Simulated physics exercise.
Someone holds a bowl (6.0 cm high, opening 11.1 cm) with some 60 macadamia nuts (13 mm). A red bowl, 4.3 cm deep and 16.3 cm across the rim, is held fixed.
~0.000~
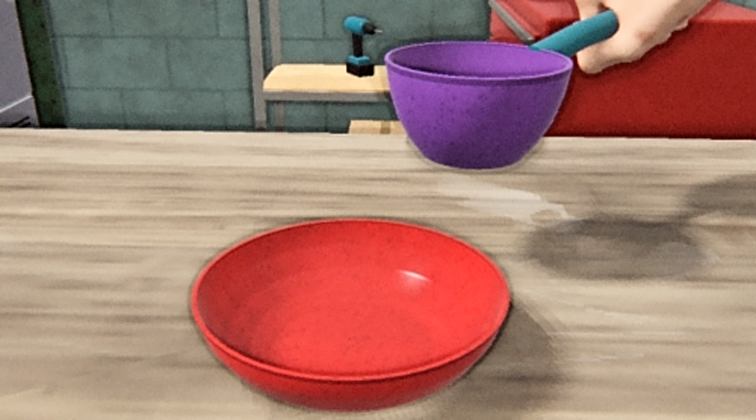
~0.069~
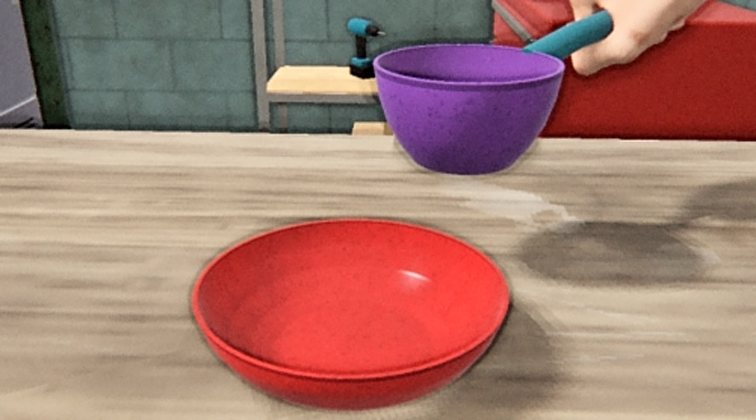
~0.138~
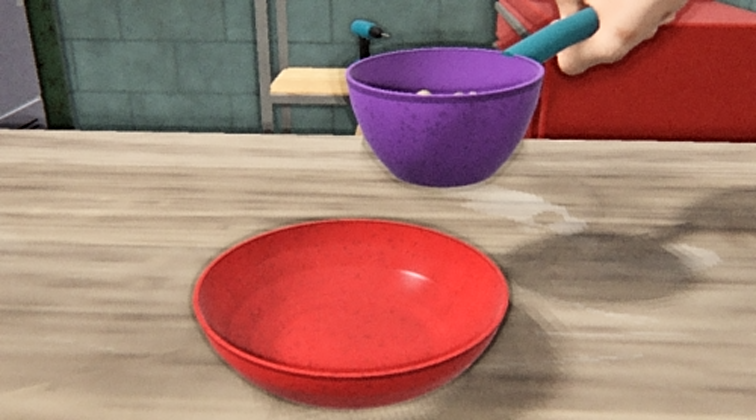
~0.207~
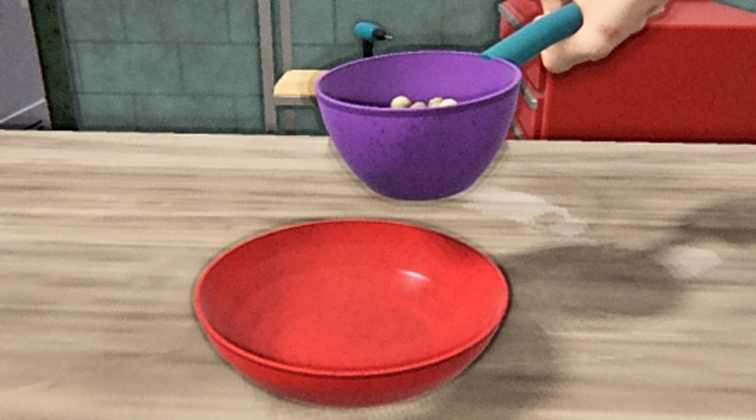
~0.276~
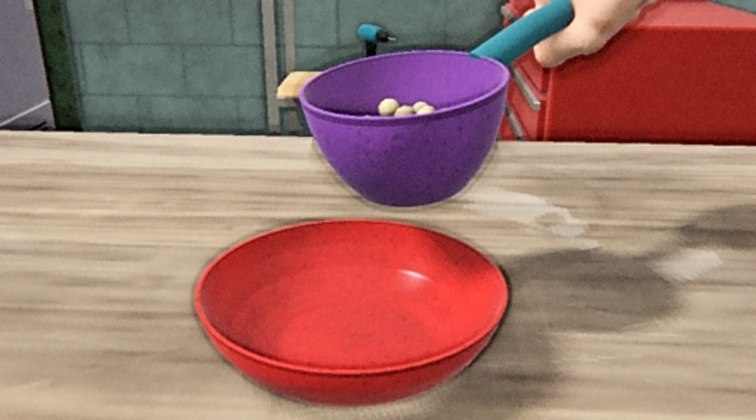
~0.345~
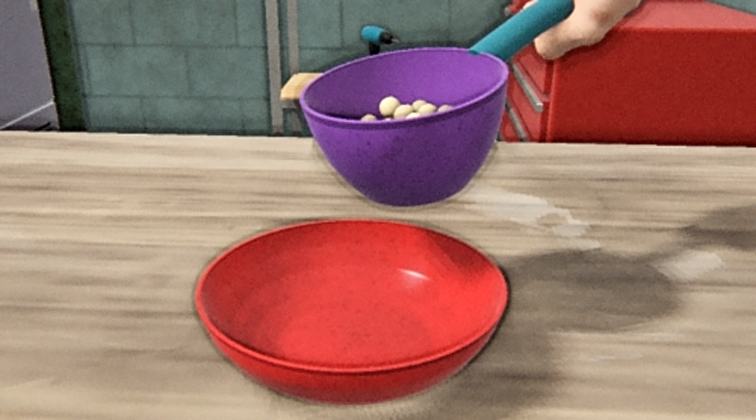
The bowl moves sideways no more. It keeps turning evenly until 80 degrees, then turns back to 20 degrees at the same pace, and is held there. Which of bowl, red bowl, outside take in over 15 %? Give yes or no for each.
Bowl - yes, red bowl - no, outside - no.
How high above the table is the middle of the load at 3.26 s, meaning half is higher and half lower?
I'd say close to 10 centimetres.
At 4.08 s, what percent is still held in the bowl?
Around 90 percent.
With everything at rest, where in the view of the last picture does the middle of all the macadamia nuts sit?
Near pixel (378, 155).
After 1.46 s, tilt 53 degrees; bowl 100 %; middle of all pieces near (427, 127).
After 2.40 s, tilt 76 degrees; bowl 95 %, red bowl 5 %; middle of all pieces near (413, 143).
After 3.26 s, tilt 43 degrees; bowl 90 %, red bowl 10 %; middle of all pieces near (394, 164).
After 4.08 s, tilt 20 degrees; bowl 90 %, red bowl 10 %; middle of all pieces near (382, 165).
By 4.5 s all is still; bowl 90 %, red bowl 10 %, outside 0 %.
